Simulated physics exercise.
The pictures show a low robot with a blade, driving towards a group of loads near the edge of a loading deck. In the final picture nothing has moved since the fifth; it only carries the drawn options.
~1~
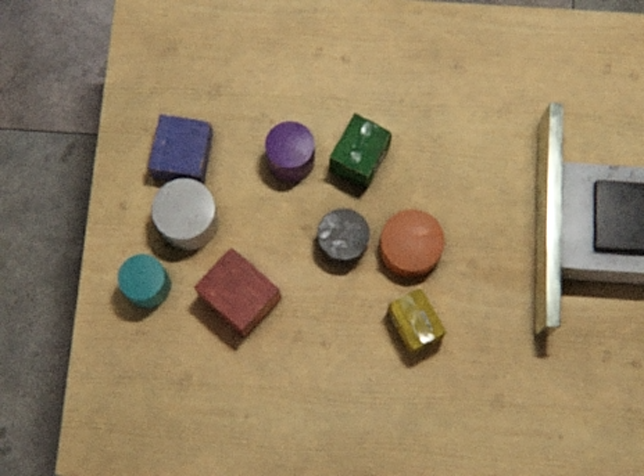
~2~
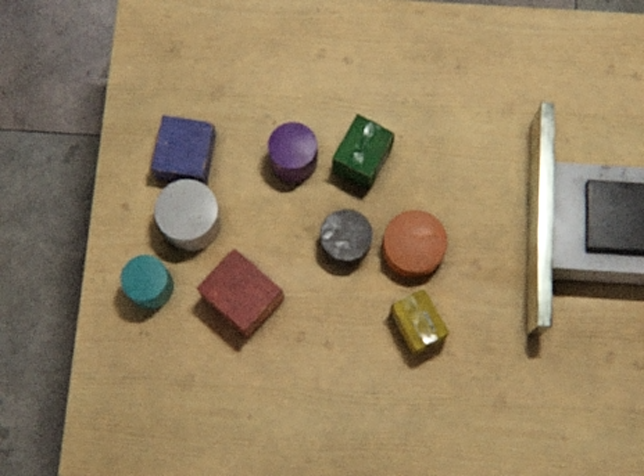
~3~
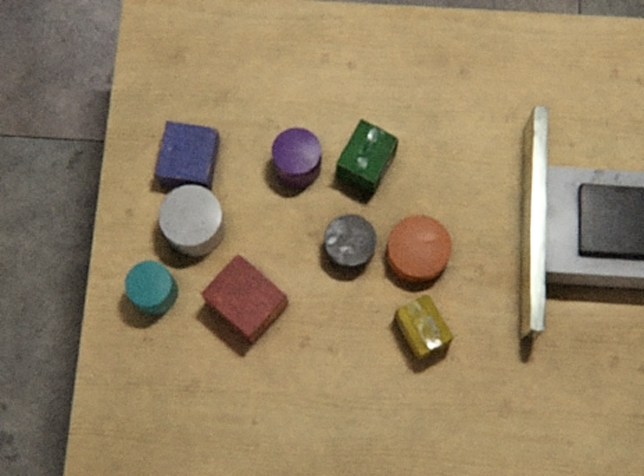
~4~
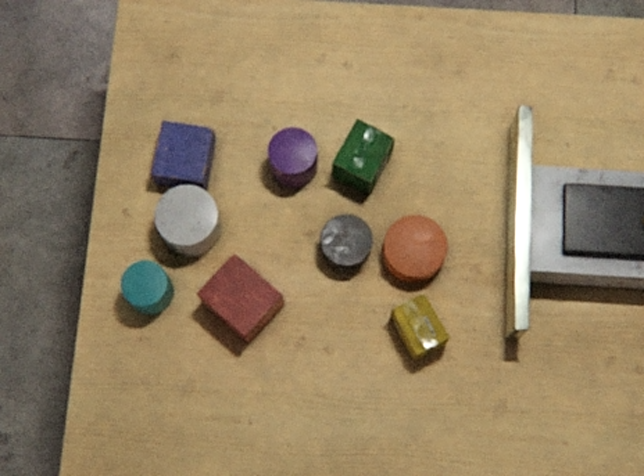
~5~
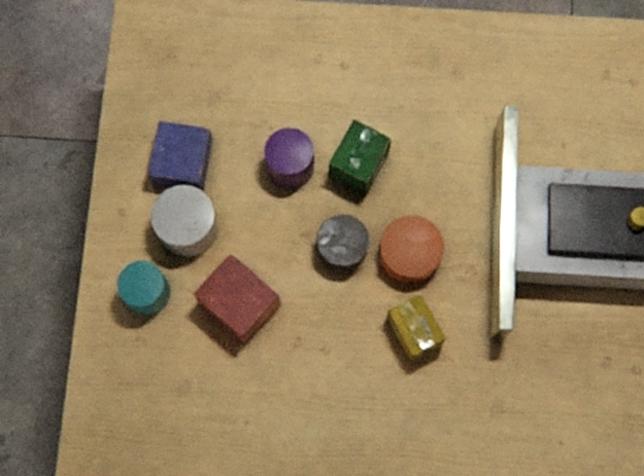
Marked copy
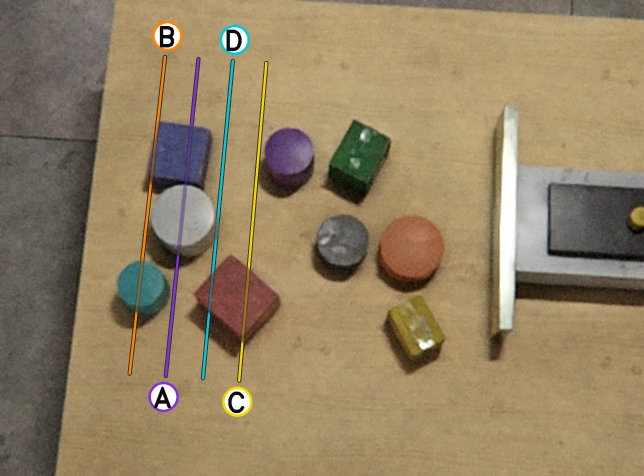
A low robot with a pale upright blade crept a short way left across the wooden deck toward a cluster of colored blocks and round canisters, which all stayed where they were.
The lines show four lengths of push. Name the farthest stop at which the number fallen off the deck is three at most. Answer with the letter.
Line A.
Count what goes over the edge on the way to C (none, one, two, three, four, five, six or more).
In all, none.
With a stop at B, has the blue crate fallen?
Yes.
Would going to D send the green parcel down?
By then, no.
On the copy, A at (183, 211); B at (148, 209); C at (253, 216); D at (218, 213).
On A. First, robot (473, 212); yellow parcel (357, 328); black pail (291, 240).
Then, robot (354, 205); white canister (131, 208); turquoise canister (131, 287).
Finally, robot (263, 200); turquoise canister over the edge; blue crate over the edge; two fallen.
By contrast, B drops four; C is within the limit but short; D is within the limit but short.
